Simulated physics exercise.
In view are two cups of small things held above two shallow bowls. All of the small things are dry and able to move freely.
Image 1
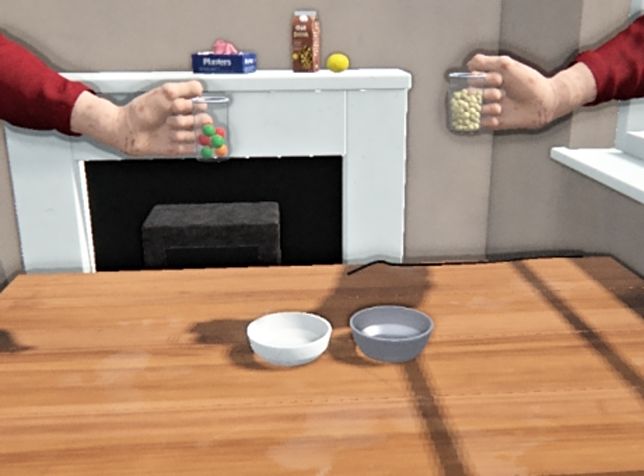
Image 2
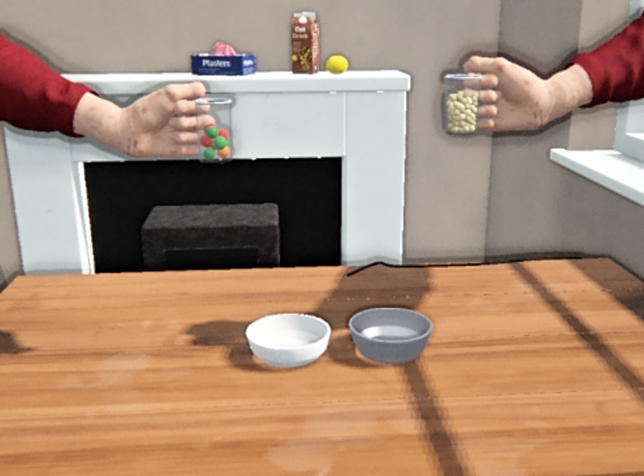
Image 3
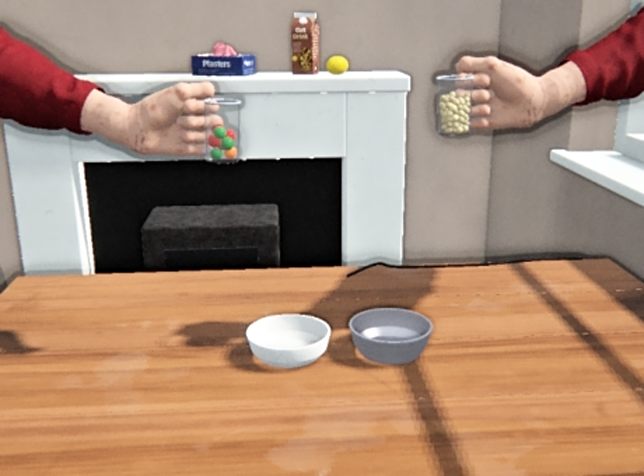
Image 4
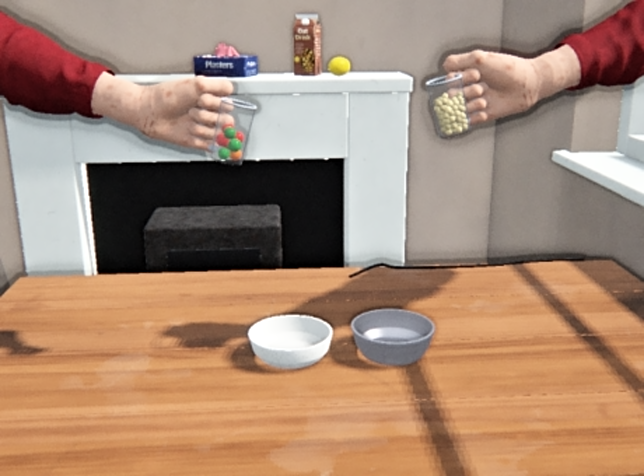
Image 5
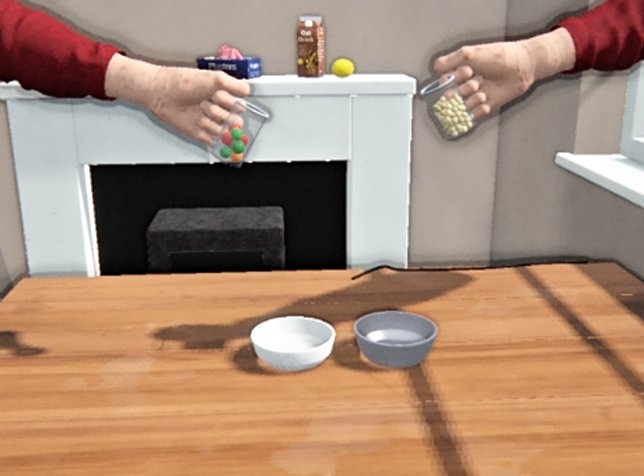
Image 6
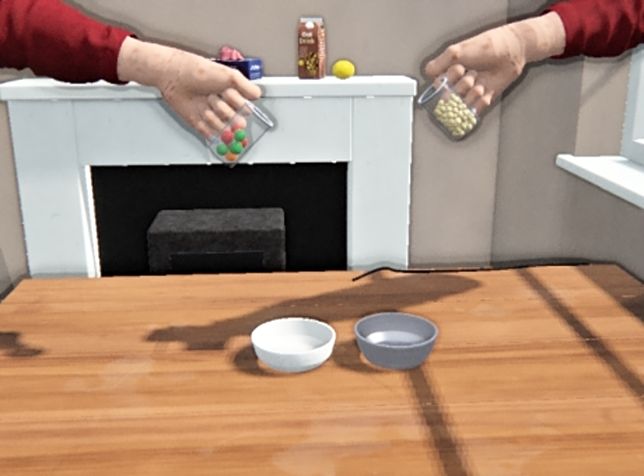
At first, two hands hold clear cups upright, one of red and green gumballs on the left and one of pale beans on the right, high above a white bowl and a gray bowl. The hands shift slightly inward, then steadily tilt both cups toward each other, the contents still inside.
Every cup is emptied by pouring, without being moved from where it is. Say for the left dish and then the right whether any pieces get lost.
In the end left dish sheds bits; right dish sheds bits.
Then, 0.30 s later than the last frame, left, every one still in the cup; right, every one still in the cup.
Then, 0.62 s later than the last frame, left, the larger part still in the cup, about a tenth in the air; right, every one still in the cup.
Then, 1.00 s later than the last frame, left, roughly a quarter in the dish, the larger part in the air; right, about a tenth still in the cup, roughly a quarter in the dish, roughly two thirds in the air.
When it is over, left, roughly a third in the dish, roughly two thirds outside the dish; right, the larger part in the dish, about a tenth outside the dish.
